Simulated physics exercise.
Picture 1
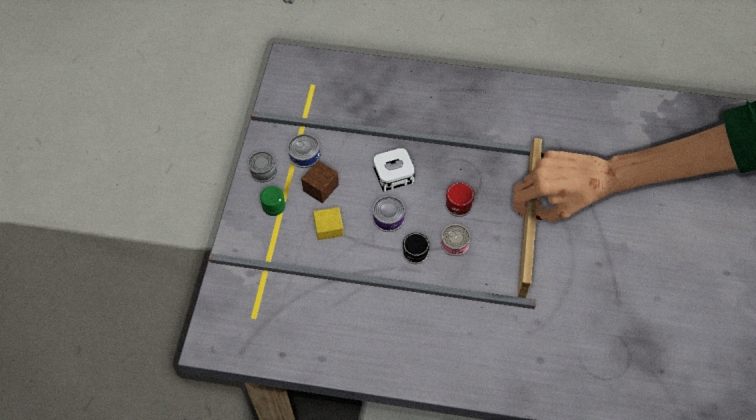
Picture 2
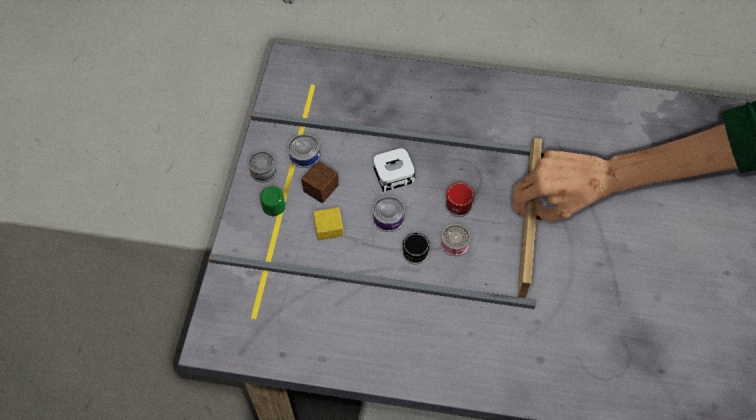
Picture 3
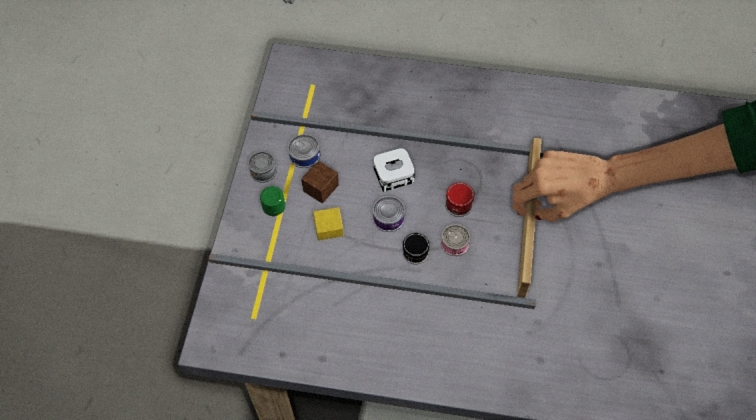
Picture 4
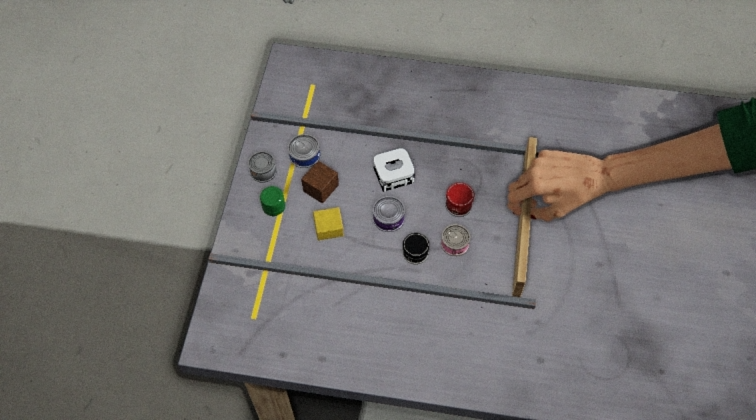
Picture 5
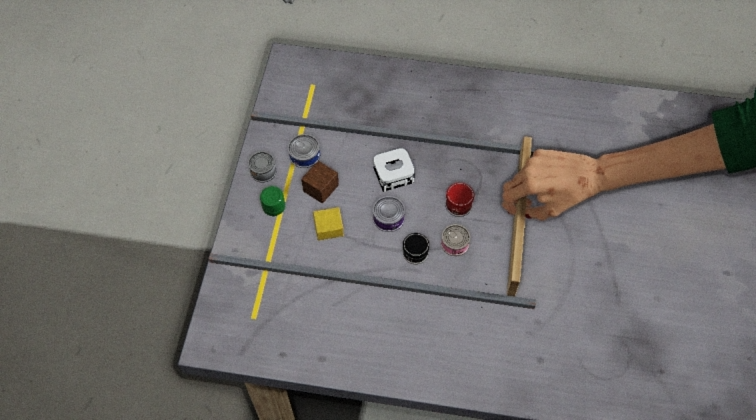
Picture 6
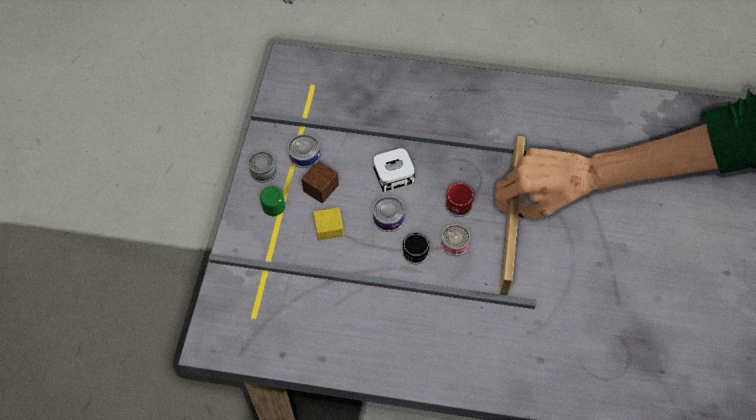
To begin with, a hand grips a wooden board at the right of small tins, blocks and lids scattered between two rails on a grey tabletop, near a yellow tape line. The hand then slides the board slightly left, while the scattered things stay still.
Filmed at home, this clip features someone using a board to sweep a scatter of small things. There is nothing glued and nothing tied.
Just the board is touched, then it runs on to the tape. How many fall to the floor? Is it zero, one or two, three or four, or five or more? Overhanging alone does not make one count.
One or two spill over.
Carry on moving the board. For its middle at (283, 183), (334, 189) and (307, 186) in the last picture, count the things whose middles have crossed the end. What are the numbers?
Going through the three places, I get 1, 0 and 0.
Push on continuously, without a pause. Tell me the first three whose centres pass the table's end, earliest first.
It runs the grey pot, the blue pot, and lastly the brown block.
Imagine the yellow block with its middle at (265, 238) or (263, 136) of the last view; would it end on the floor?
First: Safe; second: Gone.
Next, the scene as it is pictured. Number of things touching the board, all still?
It's 5.
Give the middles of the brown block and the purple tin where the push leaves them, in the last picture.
The brown block ends up near (248, 171), and the purple tin near (268, 194).
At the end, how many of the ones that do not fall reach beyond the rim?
1 in all.
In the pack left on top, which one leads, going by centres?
That'd be the blue pot, foremost of the lot.
Soon after, none off yet; grey pot at rest near (262, 167); green lid at rest near (273, 201); blue pot at rest near (304, 151).
In the end, the number that fall off is one or two; gone, grey pot.
